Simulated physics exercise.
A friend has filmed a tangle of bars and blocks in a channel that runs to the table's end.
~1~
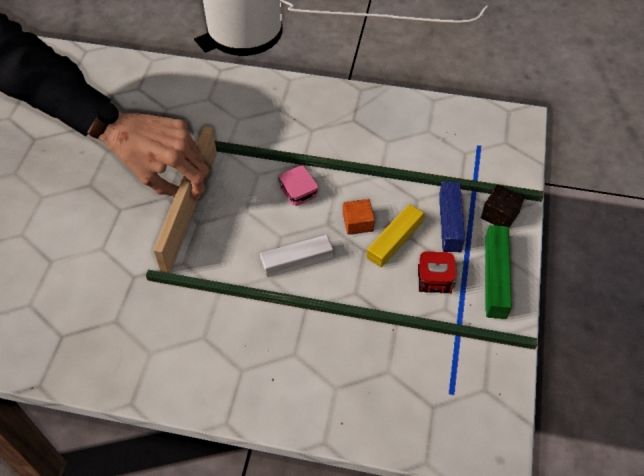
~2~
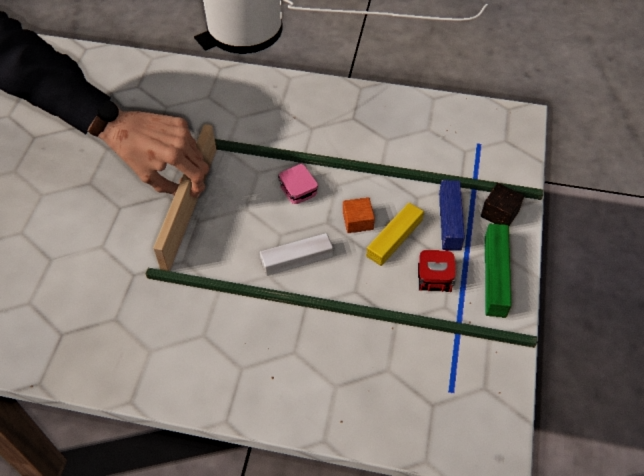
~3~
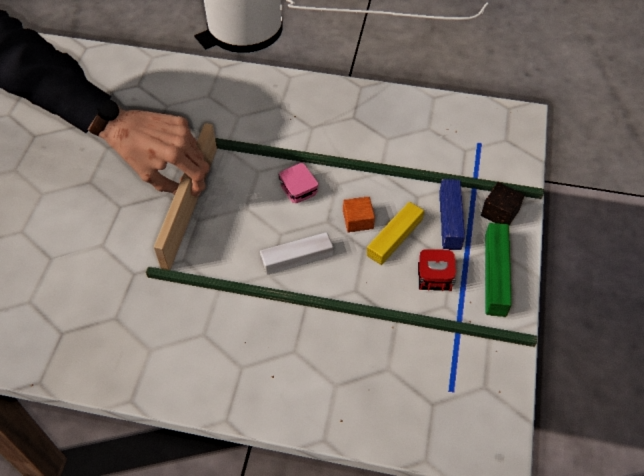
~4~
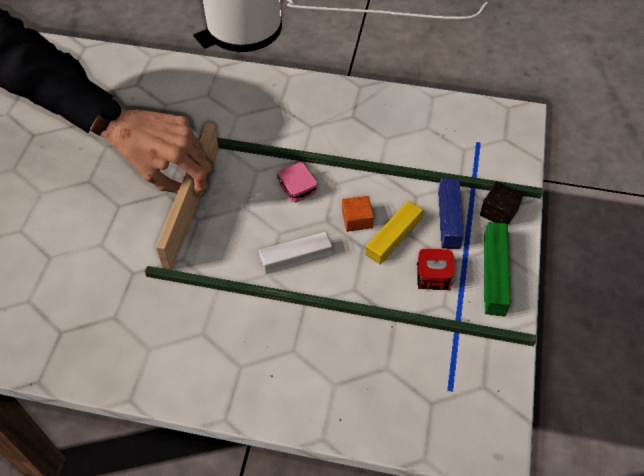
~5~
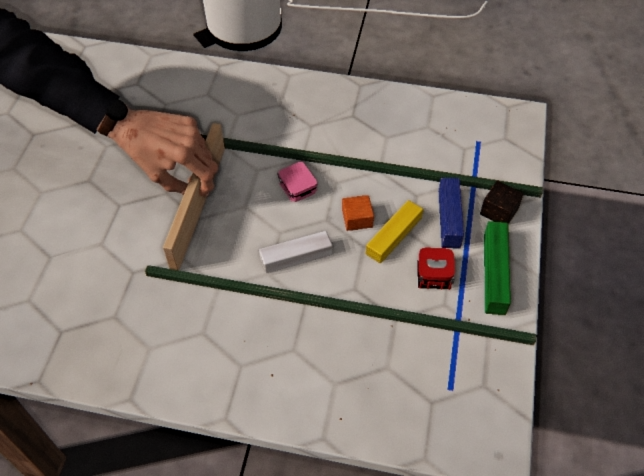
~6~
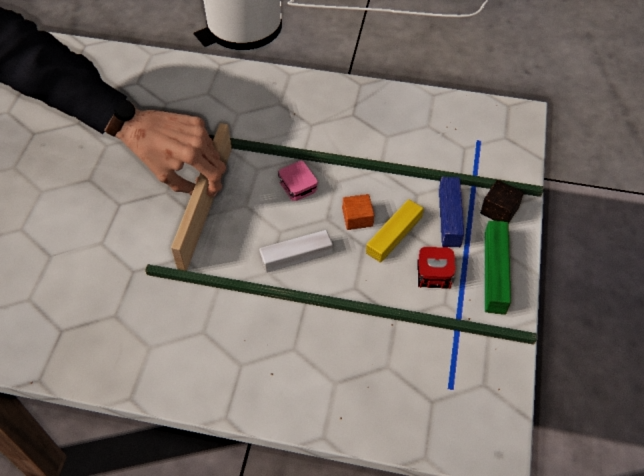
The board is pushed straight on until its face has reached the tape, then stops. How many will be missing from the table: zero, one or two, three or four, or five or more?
The number that fall off is one or two.
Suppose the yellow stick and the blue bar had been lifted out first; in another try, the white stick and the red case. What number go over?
It would be 0 and 1.
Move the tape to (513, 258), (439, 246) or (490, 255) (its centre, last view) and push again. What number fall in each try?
Down on the floor: 5, 0 and 4.
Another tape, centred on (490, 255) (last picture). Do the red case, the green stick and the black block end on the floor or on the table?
The red case comes down; the green stick goes over; the black block drops off.
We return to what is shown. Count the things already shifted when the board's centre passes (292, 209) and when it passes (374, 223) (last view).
At the one place 2, at the other 4.
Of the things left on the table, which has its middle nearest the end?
Foremost is the red case.
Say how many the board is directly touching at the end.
That makes 3.
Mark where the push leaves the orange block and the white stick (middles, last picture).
About (483, 235), and the other about (474, 276).
A little later, none off yet; green stick at rest near (497, 266); black block at rest near (502, 203); blue bar at rest near (451, 212).
Next, none off yet; green stick shifted a little near (515, 269); black block shifted a little near (518, 203); blue bar shifted a little near (492, 218).
When it is over, the number that fall off is one or two; down, black block and green stick.
